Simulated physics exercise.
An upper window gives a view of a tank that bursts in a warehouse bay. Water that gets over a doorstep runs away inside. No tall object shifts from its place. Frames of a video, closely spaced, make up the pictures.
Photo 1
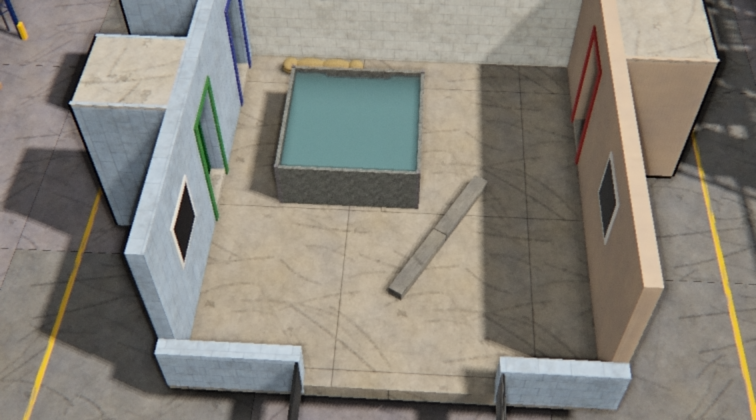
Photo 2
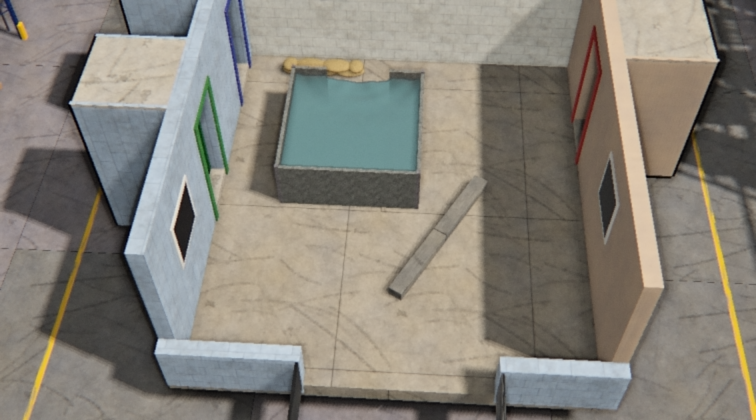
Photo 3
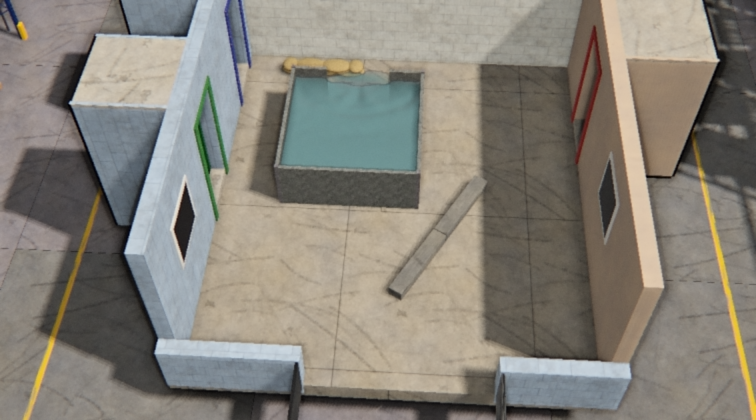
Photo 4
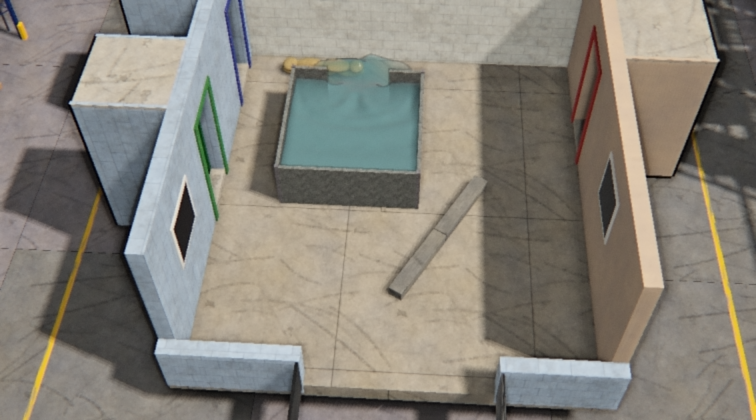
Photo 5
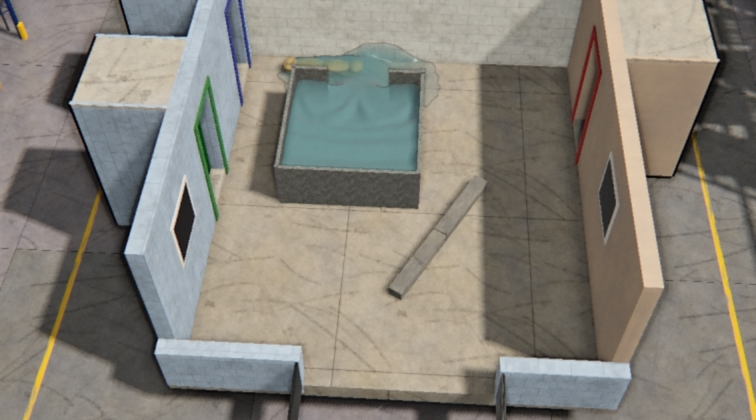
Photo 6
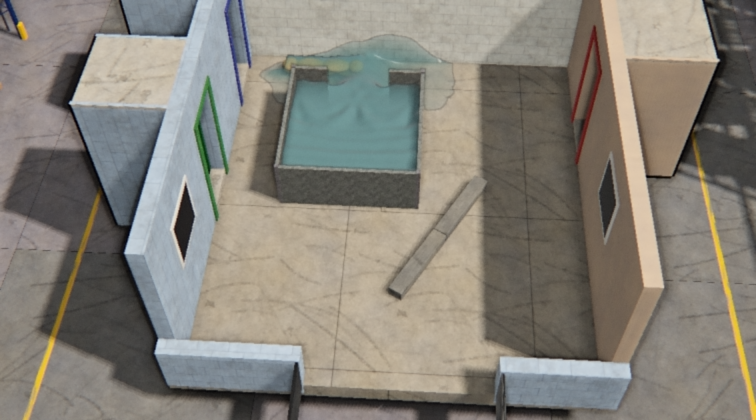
A walled warehouse bay is seen from high above, with pale blue walls on the left, a tan wall on the right and a pale brick wall behind. A grey tank of teal water stands toward the back, a yellowish object behind it and a grey plank slanting at its lower right. Water bursts from the tank's far side, spreading right and then left across the floor as its surface ripples.
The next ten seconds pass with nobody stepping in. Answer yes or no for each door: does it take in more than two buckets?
Red door: Yes; green door: No; blue door: Yes.
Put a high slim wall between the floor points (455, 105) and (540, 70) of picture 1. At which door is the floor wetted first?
That would be the one in blue.
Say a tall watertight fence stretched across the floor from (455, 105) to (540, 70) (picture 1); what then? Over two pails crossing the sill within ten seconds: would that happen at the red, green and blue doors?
I'd say red admits under the limit, green admits under the limit, and blue admits over the limit.
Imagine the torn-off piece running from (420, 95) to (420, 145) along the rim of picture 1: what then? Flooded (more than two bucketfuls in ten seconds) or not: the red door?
Note: Red overshoots.
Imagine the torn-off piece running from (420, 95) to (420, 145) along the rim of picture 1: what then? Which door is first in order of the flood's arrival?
First to be reached: The one in red.
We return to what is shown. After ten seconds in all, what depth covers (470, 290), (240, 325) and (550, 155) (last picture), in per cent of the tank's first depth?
In the order asked, some 10, 14 and 8 in a hundred.
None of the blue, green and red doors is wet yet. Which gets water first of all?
I'd say the one in blue.
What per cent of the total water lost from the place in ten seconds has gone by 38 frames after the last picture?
I'd estimate close to 40 per cent.
A moment on, water covers 15 % of the floor; the red door not reached, the green door not reached, the blue door over two buckets in.
Next, water covers 30 % of the floor; the red door wet at the sill, nothing in, the green door not reached, the blue door far over two buckets in.
Then, water covers 55 % of the floor; the red door over two buckets in, the green door wet at the sill, nothing in, the blue door far over two buckets in.
Later, water covers 85 % of the floor; the red door over two buckets in, the green door wet at the sill, nothing in, the blue door far over two buckets in.
In the end, water covers 95 % of the floor; the red door far over two buckets in, the green door wet at the sill, nothing in, the blue door far over two buckets in.
